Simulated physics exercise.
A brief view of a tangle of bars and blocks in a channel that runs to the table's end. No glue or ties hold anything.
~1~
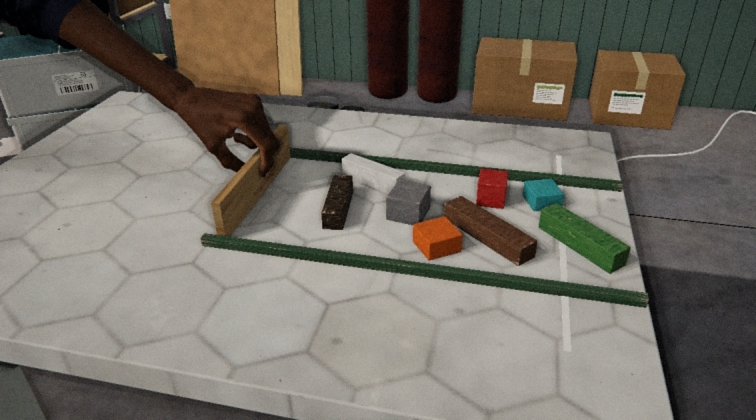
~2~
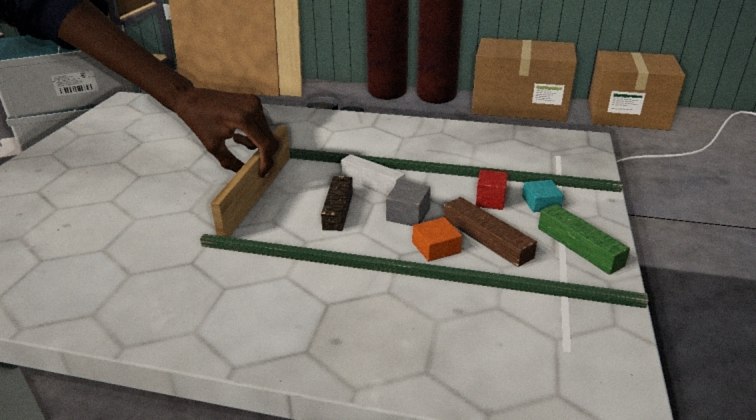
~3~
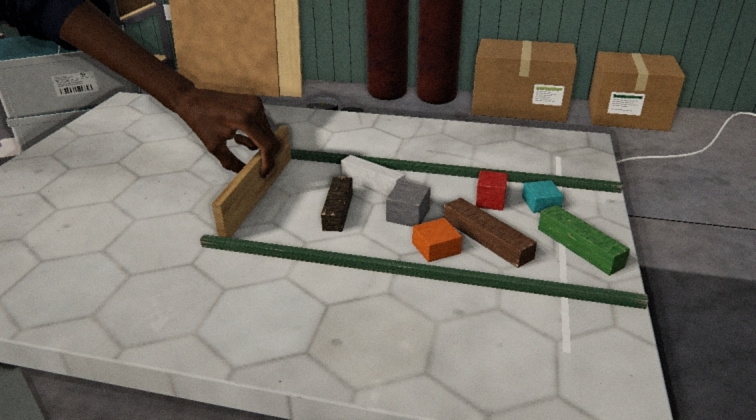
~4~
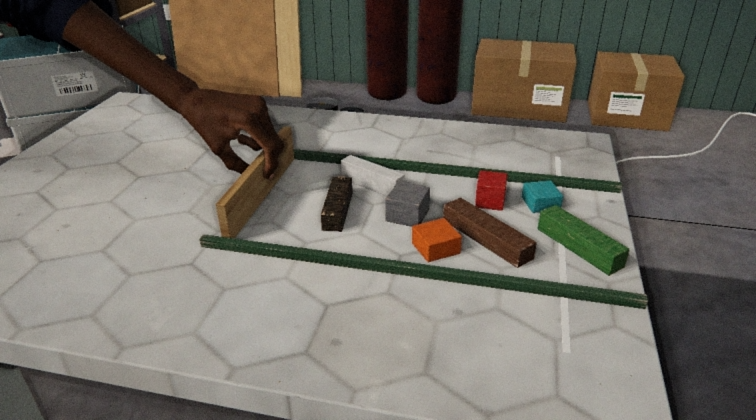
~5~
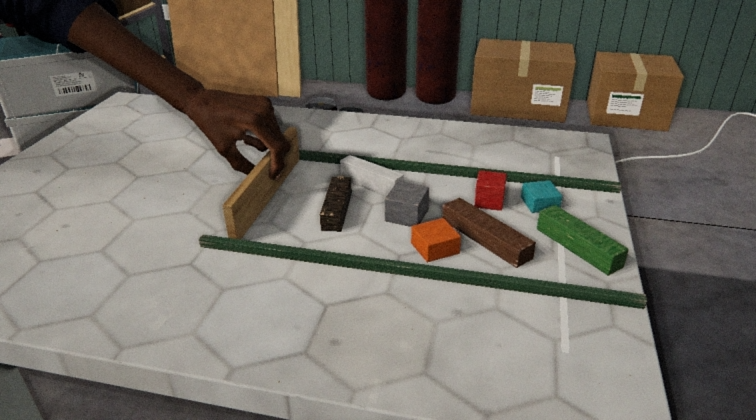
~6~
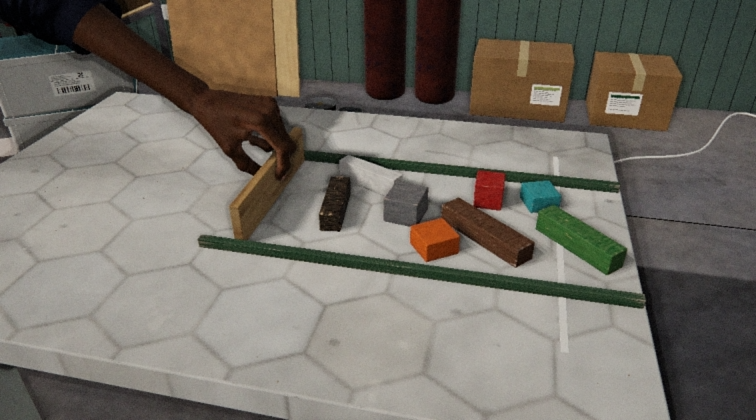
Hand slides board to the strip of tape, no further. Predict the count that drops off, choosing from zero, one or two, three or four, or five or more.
The number gone is small: One or two.
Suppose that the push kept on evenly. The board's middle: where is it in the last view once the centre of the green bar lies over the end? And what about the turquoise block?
The middle is at (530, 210) when it's the green bar, and at (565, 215) when it's the turquoise block.
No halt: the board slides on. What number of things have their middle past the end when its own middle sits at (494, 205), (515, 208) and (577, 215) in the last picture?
It comes out as 0, then 0, then 3.
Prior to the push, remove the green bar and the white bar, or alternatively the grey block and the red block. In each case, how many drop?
You'd see 0 fallen, and 0 in the other try.
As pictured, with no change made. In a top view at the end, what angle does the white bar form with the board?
I'd estimate about 60 degrees.
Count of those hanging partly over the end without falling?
The number overhanging is 3.
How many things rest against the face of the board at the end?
3 of them.
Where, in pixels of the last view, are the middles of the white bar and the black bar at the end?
Reading them off: First (597, 206); then (572, 231).
A little later, none off yet; green bar at rest near (579, 238); turquoise block at rest near (540, 196); brown bar at rest near (485, 230).
Next, none off yet; green bar at rest near (579, 238); turquoise block moving near (545, 195); brown bar shifted a little near (526, 237).
Later still, none off yet; green bar shifted a little near (619, 238); turquoise block shifted about its own width near (585, 197); brown bar shifted about its own width near (587, 250).
When it is over, the number that fall off is one or two; down, green bar.
